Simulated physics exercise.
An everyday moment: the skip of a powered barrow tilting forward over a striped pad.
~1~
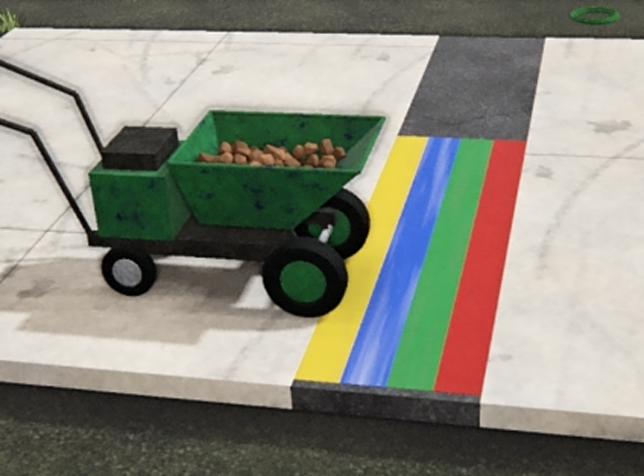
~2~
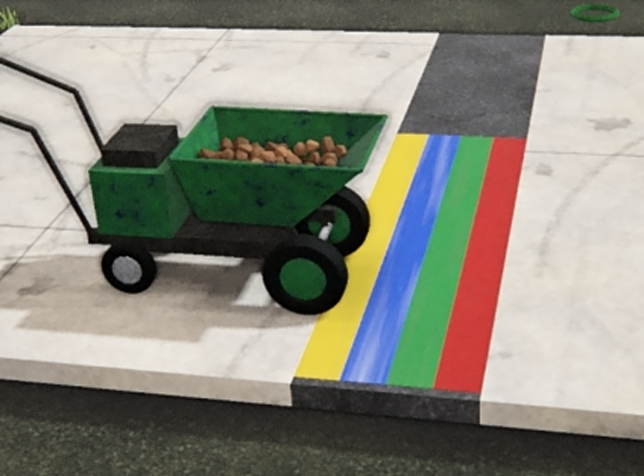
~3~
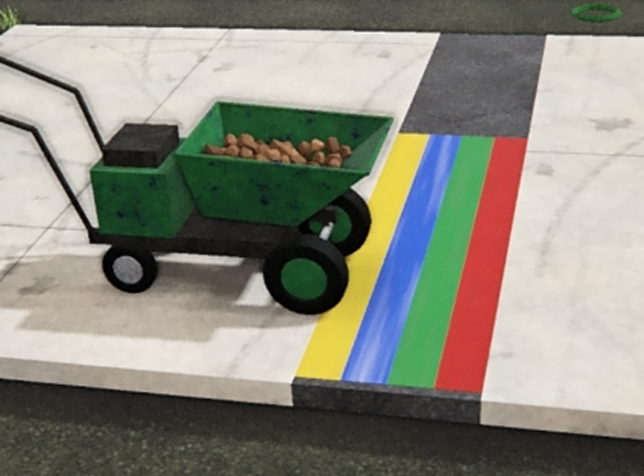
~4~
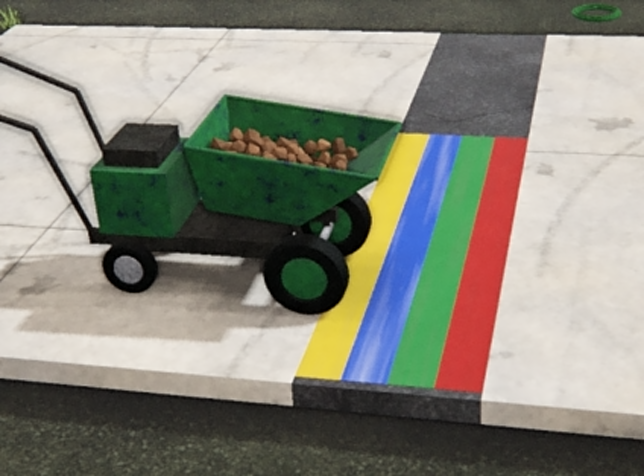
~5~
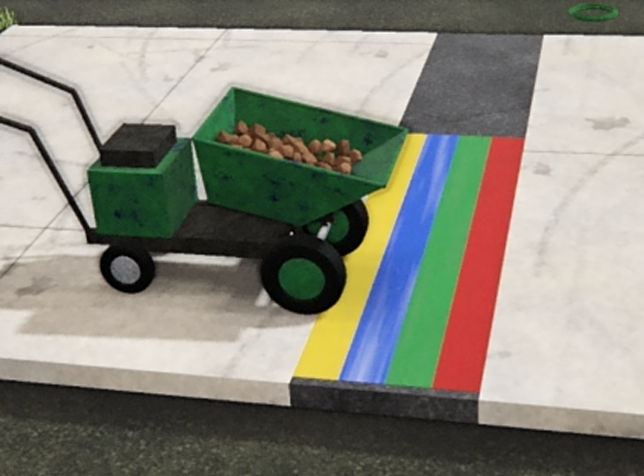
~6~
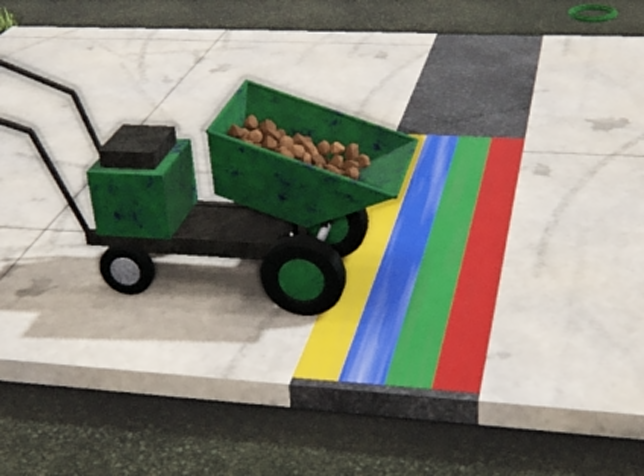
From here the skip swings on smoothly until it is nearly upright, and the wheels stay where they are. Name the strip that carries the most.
Most covered: The red band.
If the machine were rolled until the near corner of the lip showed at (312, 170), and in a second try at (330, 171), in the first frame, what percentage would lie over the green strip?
In turn 20 and 20 in a hundred.
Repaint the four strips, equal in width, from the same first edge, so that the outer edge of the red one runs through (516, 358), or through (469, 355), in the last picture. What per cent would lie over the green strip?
Near 10 % and 0 %.
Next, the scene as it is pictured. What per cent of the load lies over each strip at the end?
Yellow strip near 0; blue strip near 0; green strip near 0; red strip near 30.
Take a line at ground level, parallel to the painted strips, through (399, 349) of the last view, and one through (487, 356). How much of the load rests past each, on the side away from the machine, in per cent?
About 70 and 40 per cent.
Shortly afterwards, skip tipped steeply; the whole lot in the skip.
Next, skip tipped right over; the bulk in the skip; near a quarter over the red strip; only a few off the paint.
Some moments later, skip tipped right over; near a quarter in the skip; only a few over the green strip; near a third over the red strip; near a third off the paint.
In the end, skip tipped right over; near a quarter in the skip; none at all over the yellow strip; none at all over the blue strip; only a few over the green strip; near a quarter over the red strip; near half off the paint.
